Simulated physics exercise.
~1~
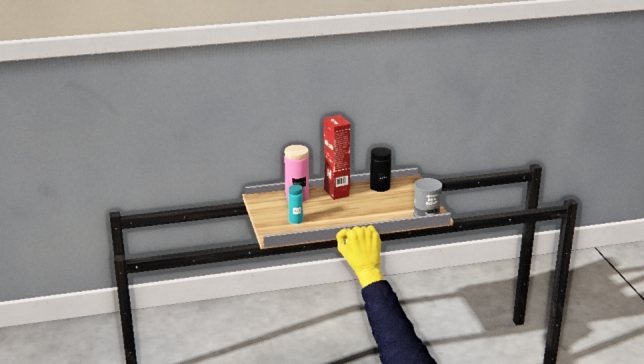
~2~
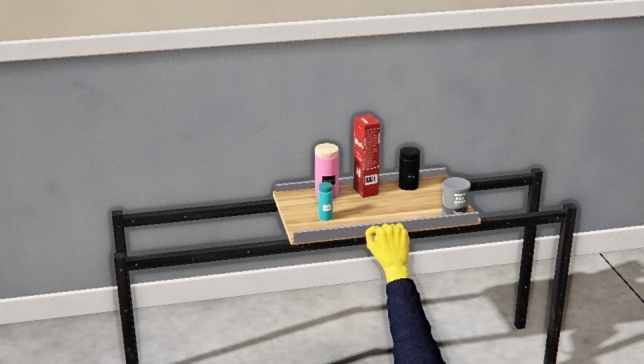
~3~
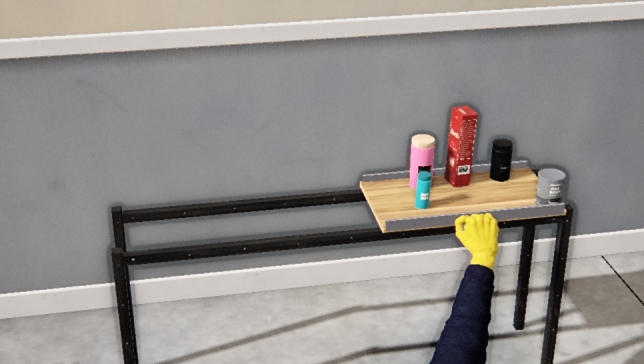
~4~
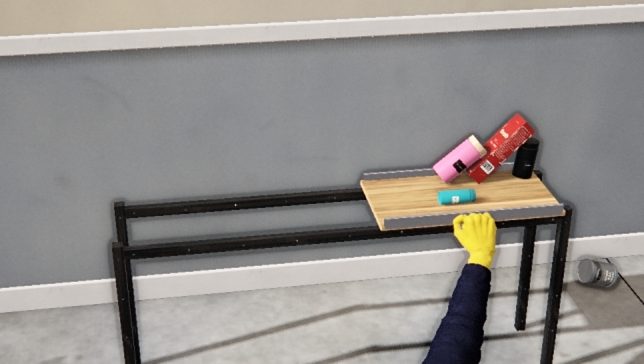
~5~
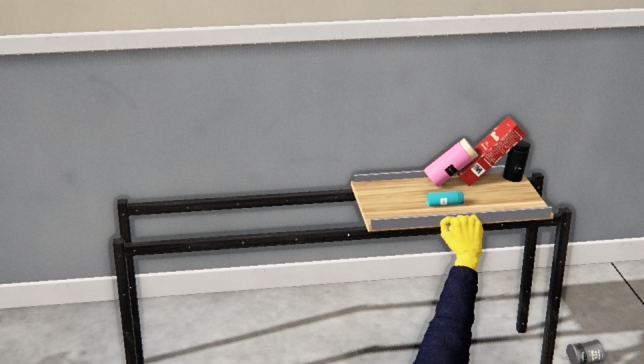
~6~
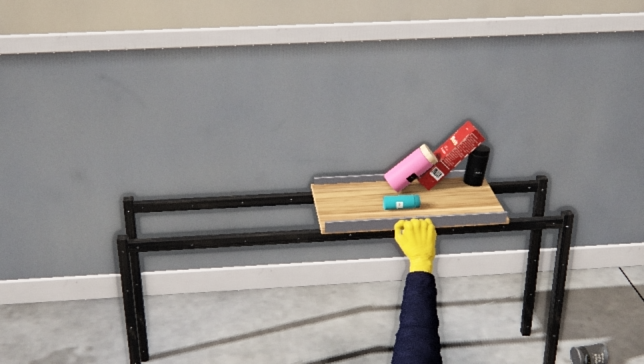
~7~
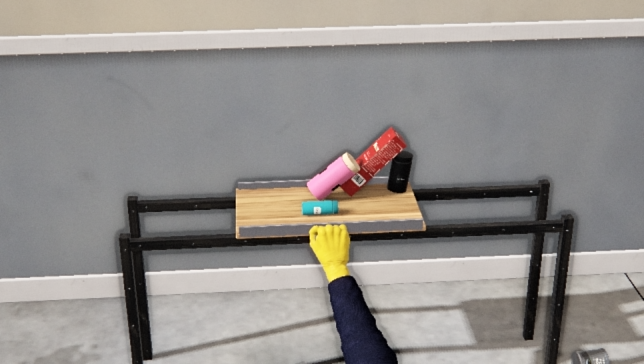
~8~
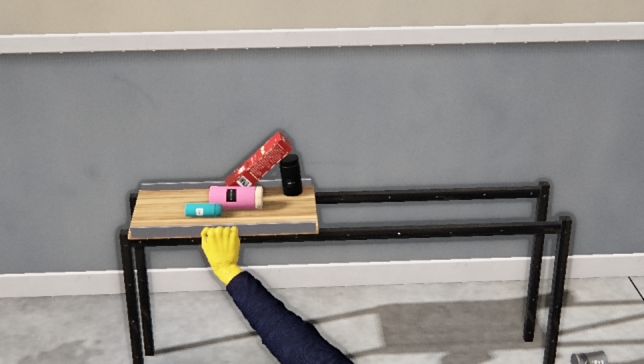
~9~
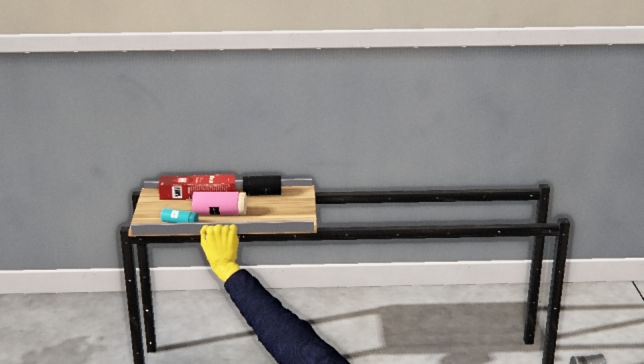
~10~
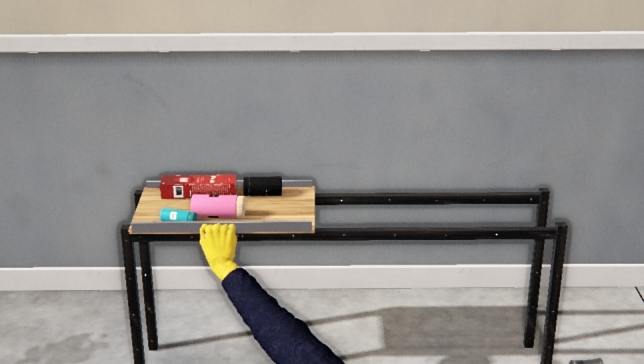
The footage shows a yellow-gloved hand sliding a wooden tray of five containers right along a black frame, where the grey tin falls to the floor and others topple or lean, then moving it left, where the remaining four end lying on the tray.
